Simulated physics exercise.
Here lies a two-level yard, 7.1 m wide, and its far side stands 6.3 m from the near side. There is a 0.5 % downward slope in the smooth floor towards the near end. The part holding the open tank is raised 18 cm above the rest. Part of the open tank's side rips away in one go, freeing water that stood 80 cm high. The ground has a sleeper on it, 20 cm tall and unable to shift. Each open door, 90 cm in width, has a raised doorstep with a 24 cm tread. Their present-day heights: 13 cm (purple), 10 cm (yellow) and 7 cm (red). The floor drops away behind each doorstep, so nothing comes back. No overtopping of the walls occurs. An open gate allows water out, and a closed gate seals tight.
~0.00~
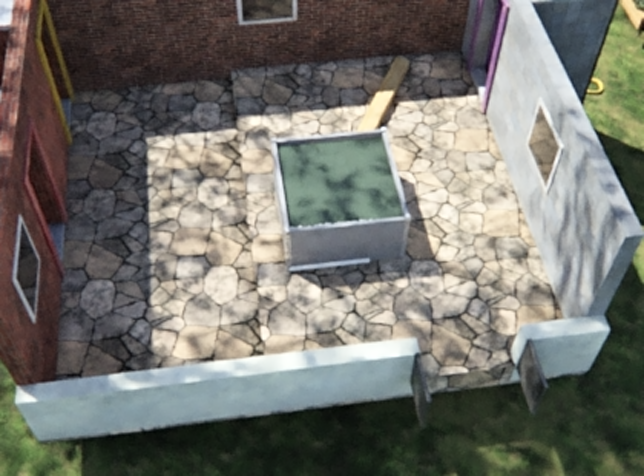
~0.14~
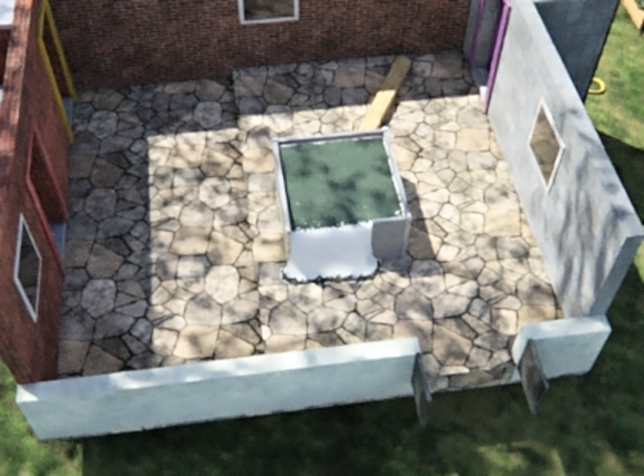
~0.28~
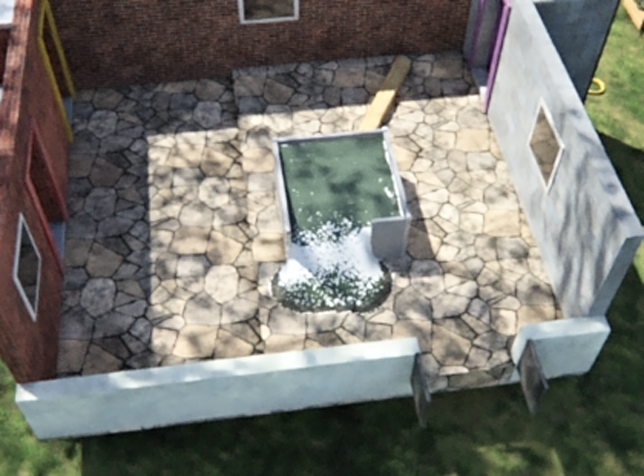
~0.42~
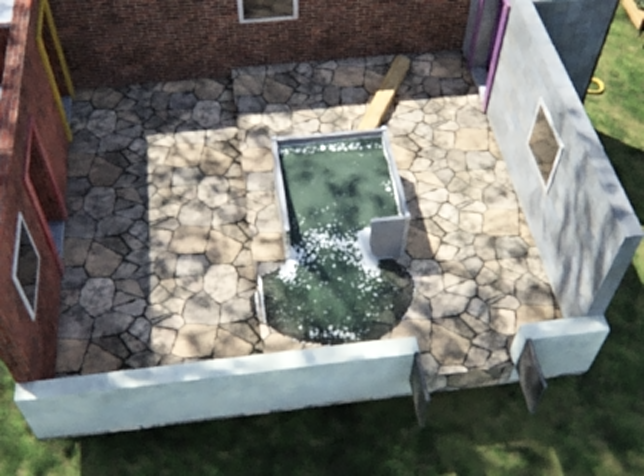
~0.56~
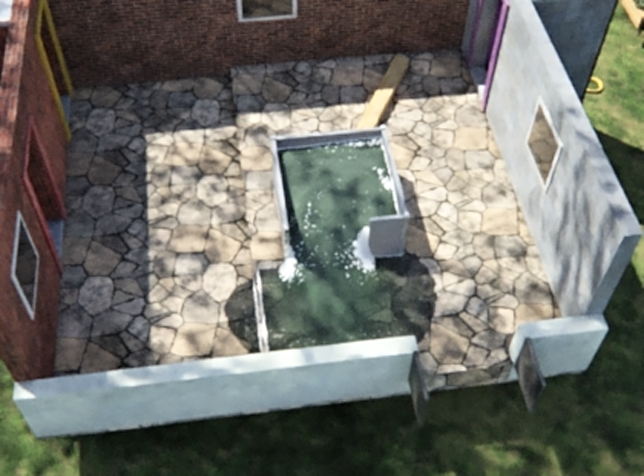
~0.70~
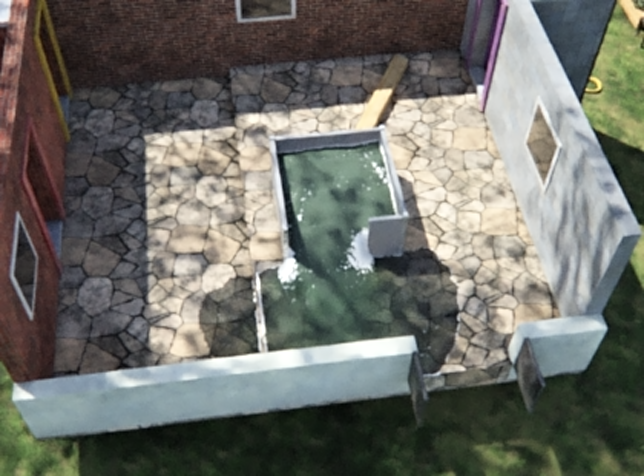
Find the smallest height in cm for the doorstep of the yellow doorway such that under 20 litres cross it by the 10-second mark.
Around 7 cm is just enough.
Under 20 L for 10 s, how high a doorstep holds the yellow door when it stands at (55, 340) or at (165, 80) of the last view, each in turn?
In turn: About 22 cm, about 7.5 cm.
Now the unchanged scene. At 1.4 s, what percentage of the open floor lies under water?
About 15 per cent.
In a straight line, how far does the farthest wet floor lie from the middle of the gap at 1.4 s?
Around 3.8 m out.
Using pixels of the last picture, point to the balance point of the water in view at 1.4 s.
Around (324, 272).
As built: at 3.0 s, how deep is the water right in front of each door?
Reading in centimetres: Purple = 0, yellow = 0, red = 8.
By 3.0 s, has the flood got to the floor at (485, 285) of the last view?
That spot is swamped.
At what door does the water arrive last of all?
Purple.
After 1.4 s water covers 15 % of the floor, deepest (48 cm) near (333, 358); it has not reached the yellow door.
After 3.0 s water covers 35 % of the floor, deepest (34 cm) near (53, 411); it has not reached the yellow door.
After 10.0 s water covers 80 % of the floor, deepest (12 cm) near (66, 178); 10 cm at the yellow door, 2 litres in over its 10 cm doorstep.
At the yellow door as built, the water arrived by 3.7 s and peaked near 12 cm at 9.2 s.
With a doorstep of 5.5 cm, 33 litres would have come in within the 10 s; with 7.5 cm, 14 litres. So under 20 litres takes about 7 cm.
